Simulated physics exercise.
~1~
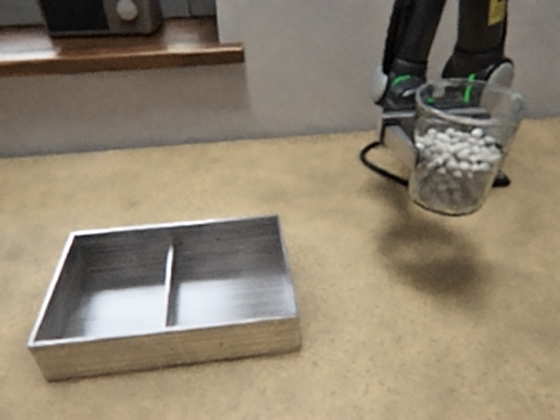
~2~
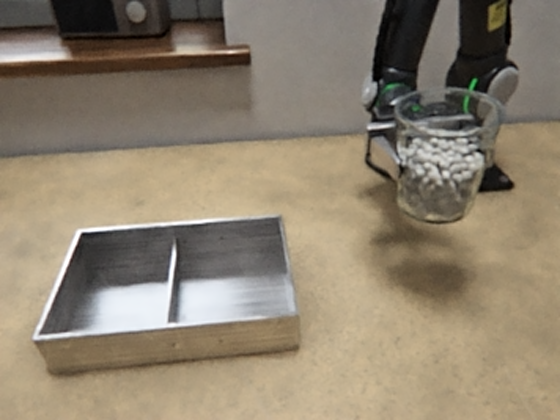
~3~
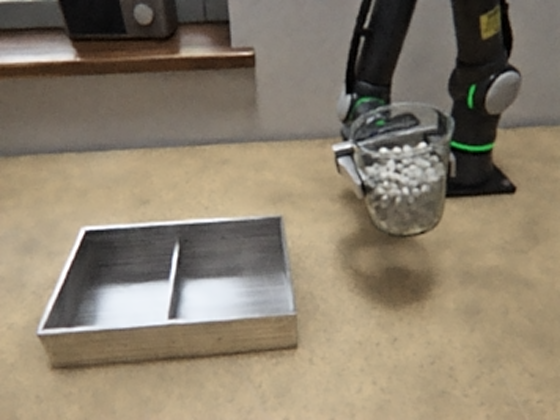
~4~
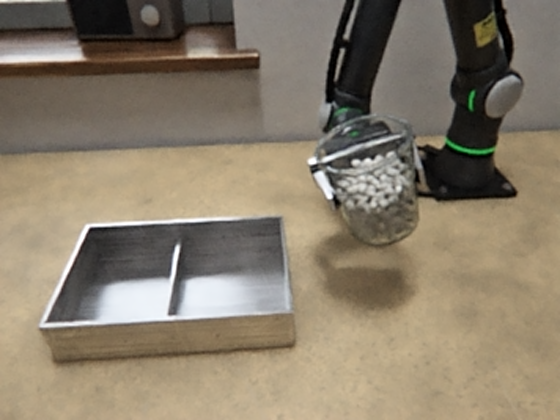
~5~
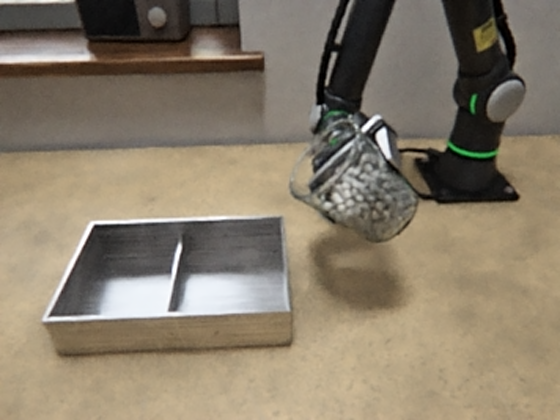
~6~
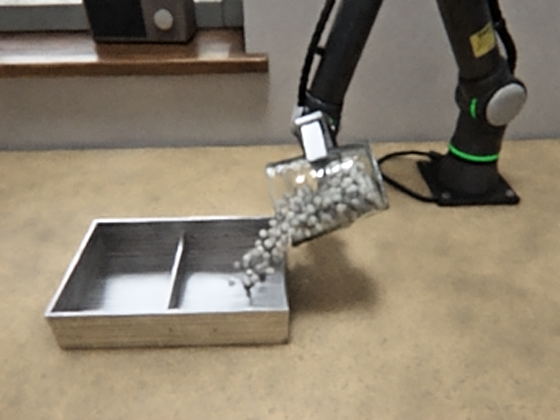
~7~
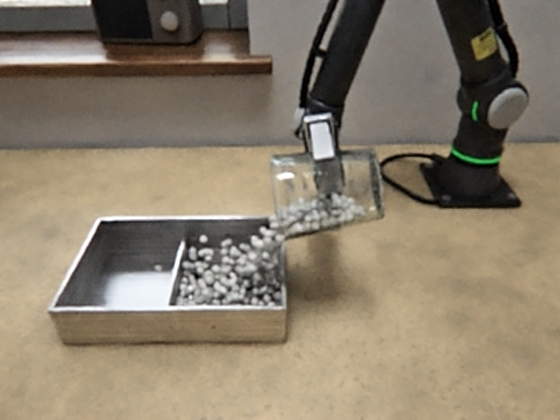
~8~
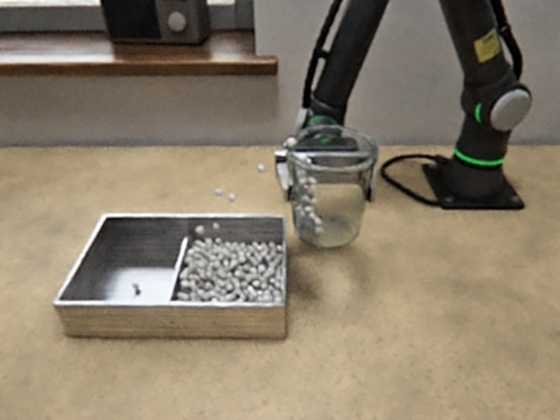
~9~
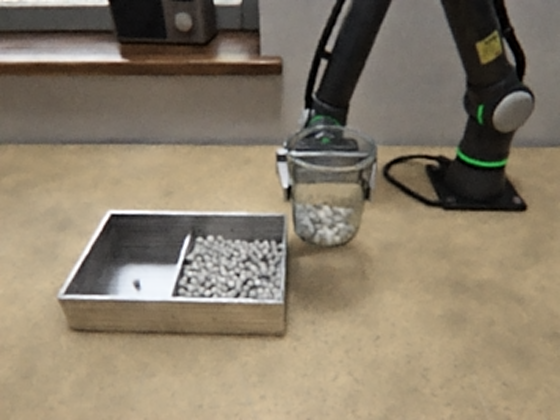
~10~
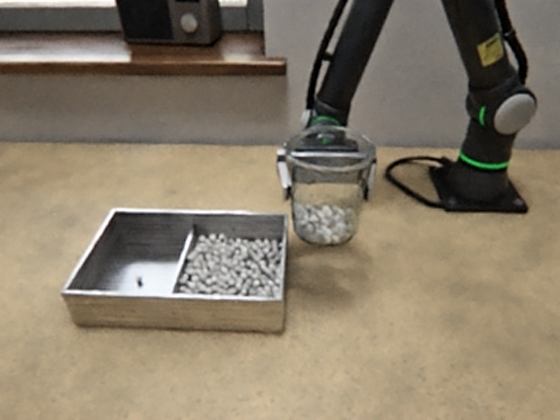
A robot arm tips small beads into a box's right compartment, then rights the beaker.
